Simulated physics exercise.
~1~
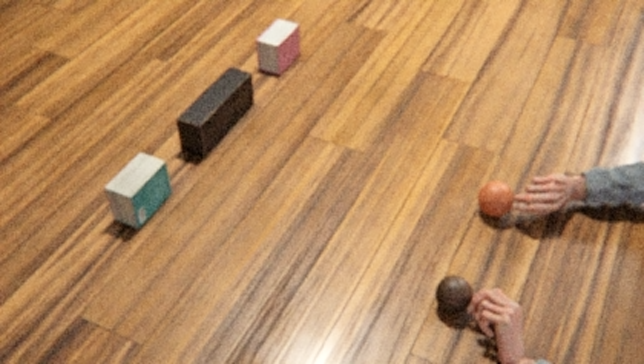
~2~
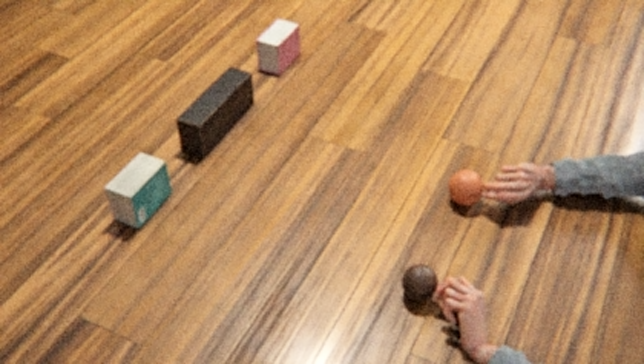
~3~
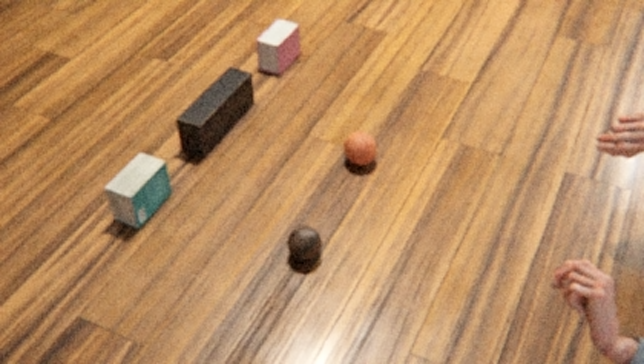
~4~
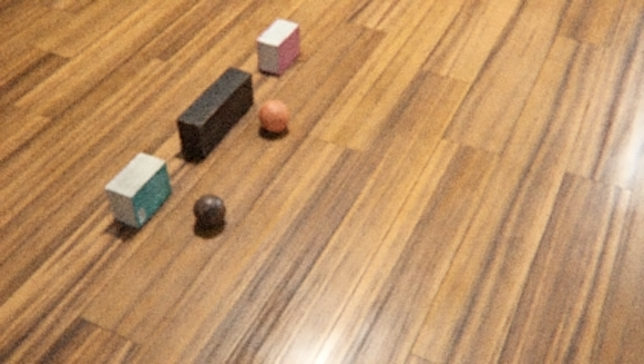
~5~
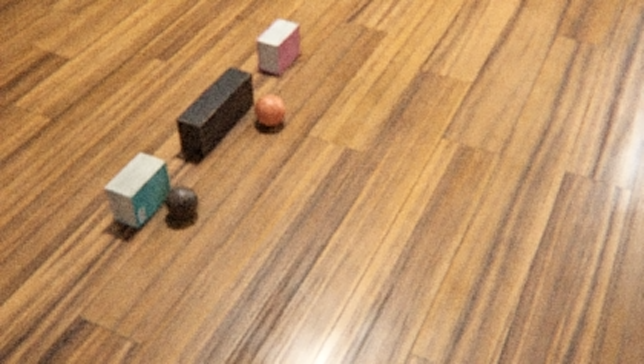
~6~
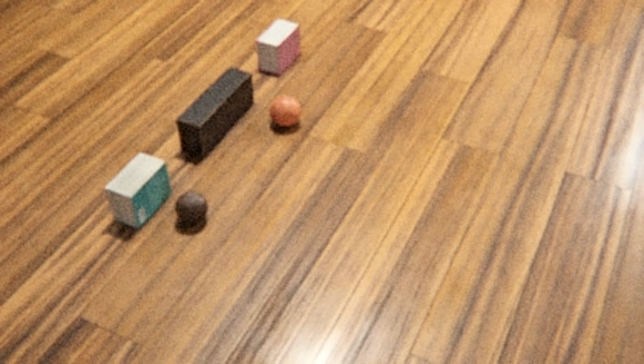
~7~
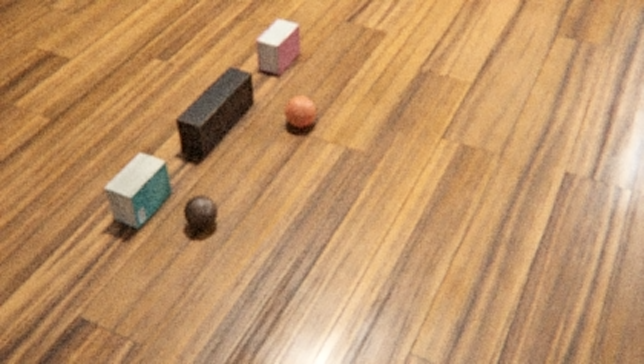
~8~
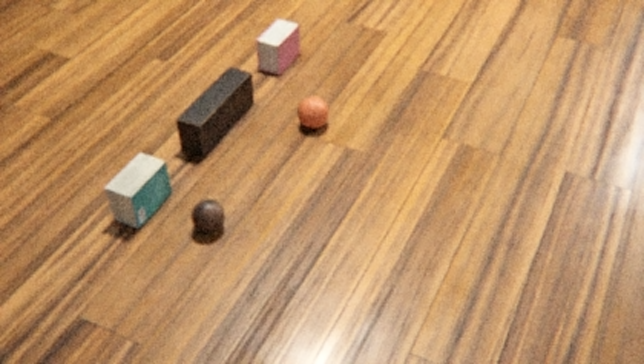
An orange and a dark brown ball, pushed by two hands and released, roll left across a wooden floor toward the gaps in a row of three upright blocks, but each hits a block, rebounds a short way right, and ends up in front of the row.
